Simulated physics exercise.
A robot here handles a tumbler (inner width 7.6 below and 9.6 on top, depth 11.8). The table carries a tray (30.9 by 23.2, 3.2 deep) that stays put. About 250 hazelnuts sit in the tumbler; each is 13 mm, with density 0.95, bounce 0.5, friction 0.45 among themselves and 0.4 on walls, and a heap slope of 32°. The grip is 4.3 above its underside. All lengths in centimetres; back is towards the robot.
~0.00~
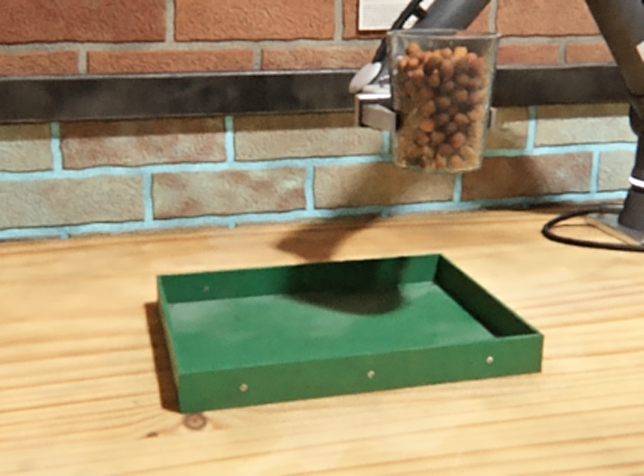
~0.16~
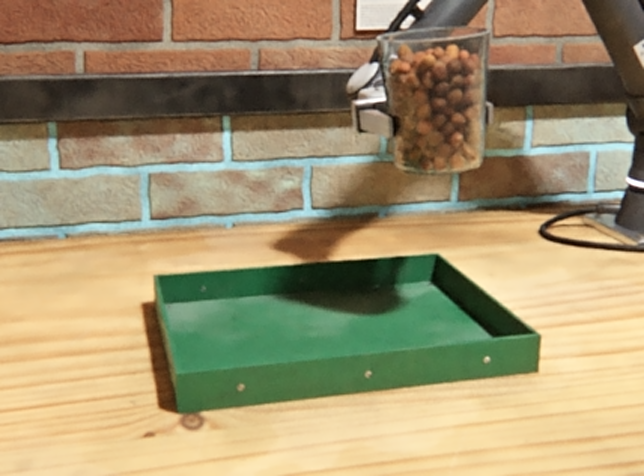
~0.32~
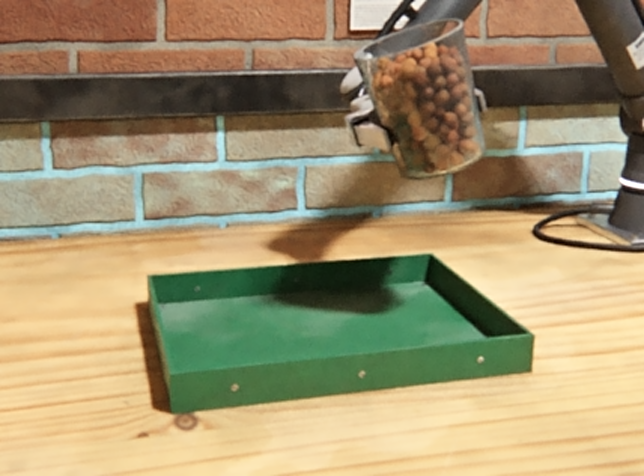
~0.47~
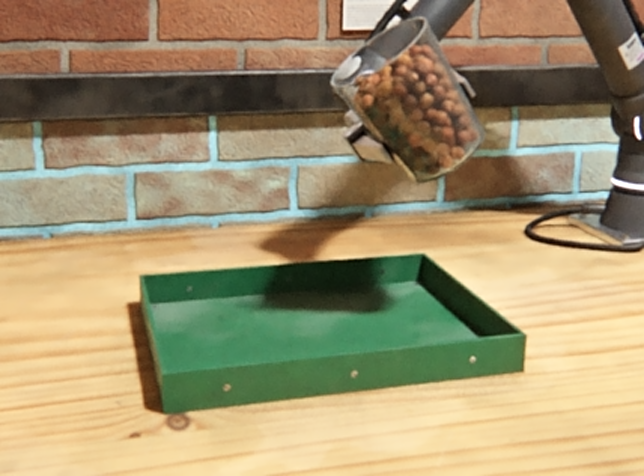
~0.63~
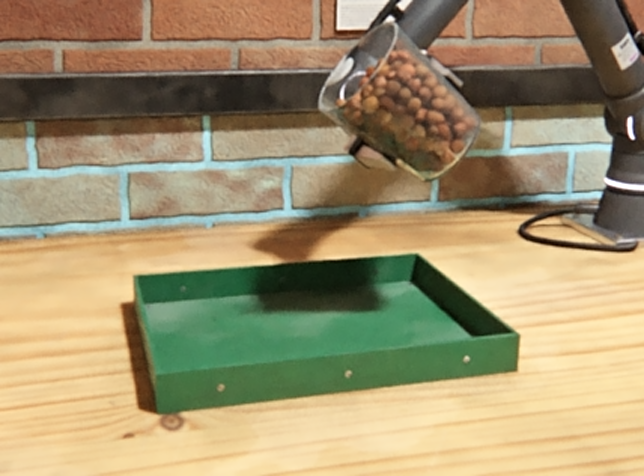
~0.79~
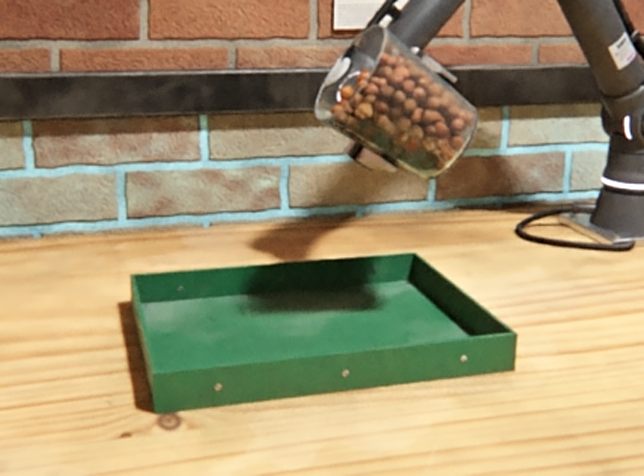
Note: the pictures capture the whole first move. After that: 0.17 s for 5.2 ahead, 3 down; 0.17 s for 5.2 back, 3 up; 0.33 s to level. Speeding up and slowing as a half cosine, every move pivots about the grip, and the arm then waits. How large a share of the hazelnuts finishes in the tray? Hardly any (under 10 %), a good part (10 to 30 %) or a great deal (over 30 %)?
Hardly any.
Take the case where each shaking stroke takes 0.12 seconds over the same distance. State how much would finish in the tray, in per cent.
That would give around 10 per cent.
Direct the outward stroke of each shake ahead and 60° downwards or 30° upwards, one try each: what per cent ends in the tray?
It comes to around 0 per cent on the first try and around 15 per cent on the second.
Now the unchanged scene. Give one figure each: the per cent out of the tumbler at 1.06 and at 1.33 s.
Readings in order: 0, 5.
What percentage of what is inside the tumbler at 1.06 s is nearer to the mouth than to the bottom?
Roughly 45 per cent.
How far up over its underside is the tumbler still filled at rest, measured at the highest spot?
I'd say near 11.0 cm from the bottom.
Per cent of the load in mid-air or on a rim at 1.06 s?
Around 2 percent of the load.
By 1.06 s, tilted 56° forward, highest piece 23 above the table; 244 in the tumbler, 4 in flight or on a rim.
By 1.33 s, tilted 20° forward, highest piece 27 above the table; 236 in the tumbler, 12 in the tray.
By 1.66 s, level, highest piece 27 above the table; 236 in the tumbler, 12 in the tray.
By 2.71 s, level, highest piece 27 above the table; 236 in the tumbler, 12 in the tray.
Final count, 236 in the tumbler, 12 in the tray. That is 5 % in the tray.
